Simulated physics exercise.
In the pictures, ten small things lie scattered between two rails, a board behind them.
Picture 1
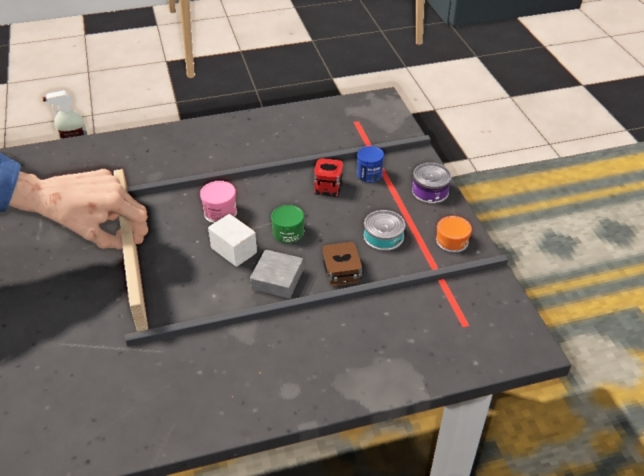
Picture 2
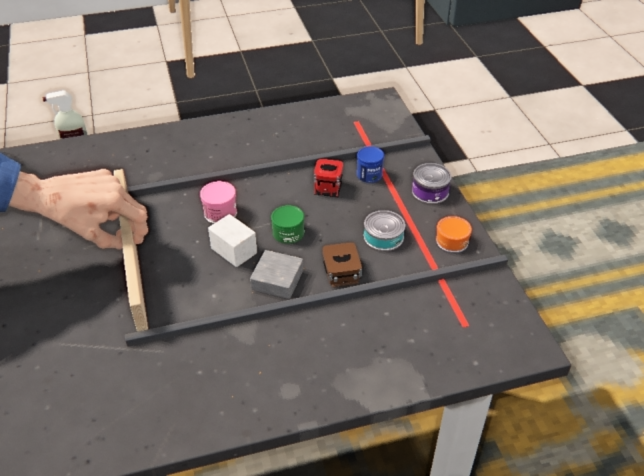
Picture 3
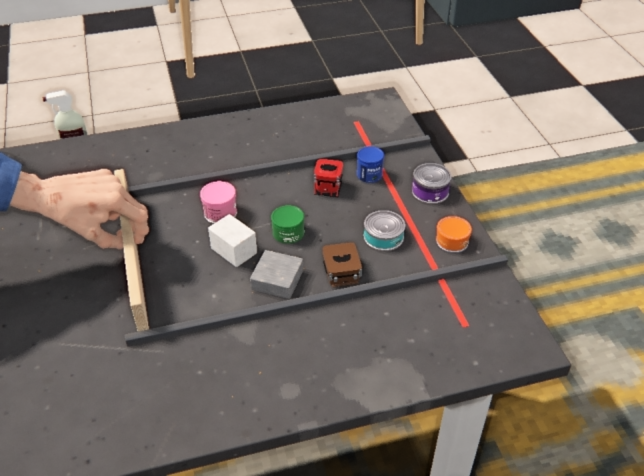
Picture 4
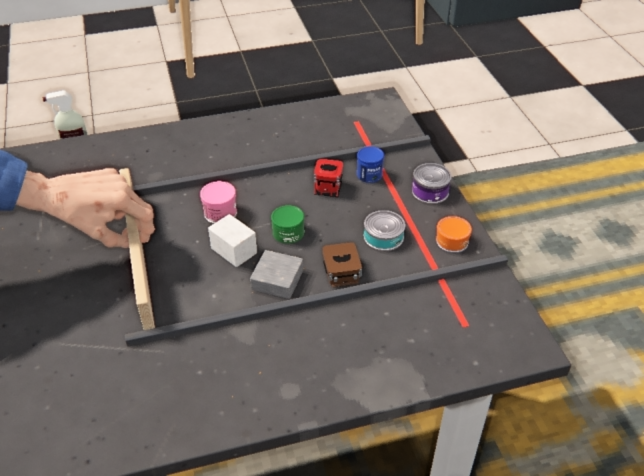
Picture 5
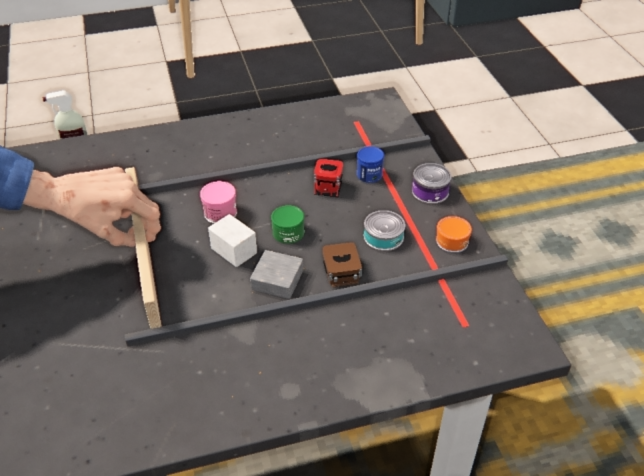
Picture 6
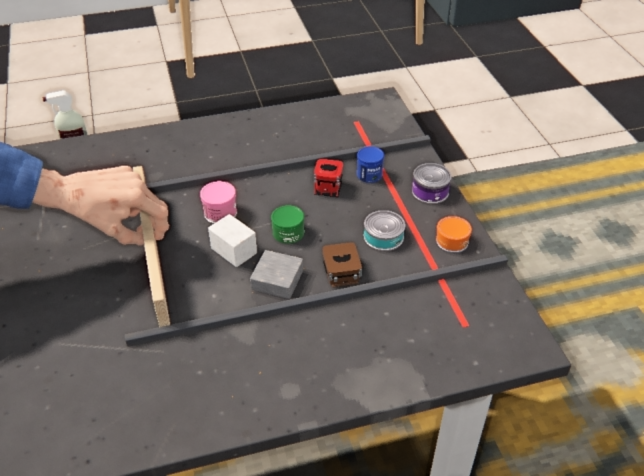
A hand slowly pushing a wooden board rightward between two rails, with small pots and blocks lying still near a red line.
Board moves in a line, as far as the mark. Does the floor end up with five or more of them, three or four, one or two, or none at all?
The floor ends up with one or two.
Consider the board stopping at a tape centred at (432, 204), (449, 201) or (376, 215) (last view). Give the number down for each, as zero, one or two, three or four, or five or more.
Taking the places one by one, it comes to 5 or more; more than four; not one.
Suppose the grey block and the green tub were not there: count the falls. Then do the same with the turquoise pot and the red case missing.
First try: 0 fallen; other try: 1.
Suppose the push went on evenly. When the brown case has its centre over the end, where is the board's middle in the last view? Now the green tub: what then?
Roughly (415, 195); roughly (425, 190).
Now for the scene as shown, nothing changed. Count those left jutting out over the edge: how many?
So the number is 3.
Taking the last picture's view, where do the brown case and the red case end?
Brown case: (485, 240); red case: (402, 164).
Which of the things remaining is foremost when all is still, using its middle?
It would be the purple pot.
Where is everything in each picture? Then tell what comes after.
The first frame shows purple pot (431, 183); orange pot (453, 235); blue tub (370, 165); board (130, 246); tape (403, 209).
The second frame shows orange pot (453, 235); brown case (342, 266).
The third frame shows blue tub (370, 165); grey block (277, 274).
The fourth frame shows purple pot (431, 183); pink pot (219, 203).
The fifth frame shows orange pot (453, 235); turquoise pot (384, 231).
The sixth frame shows purple pot (431, 183); orange pot (453, 235); blue tub (370, 165); board (150, 242); tape (403, 209).
Early on, none off yet; purple pot at rest near (431, 183); orange pot at rest near (453, 235); blue tub at rest near (370, 165).
Finally, the number that fall off is one or two; lost, orange pot.
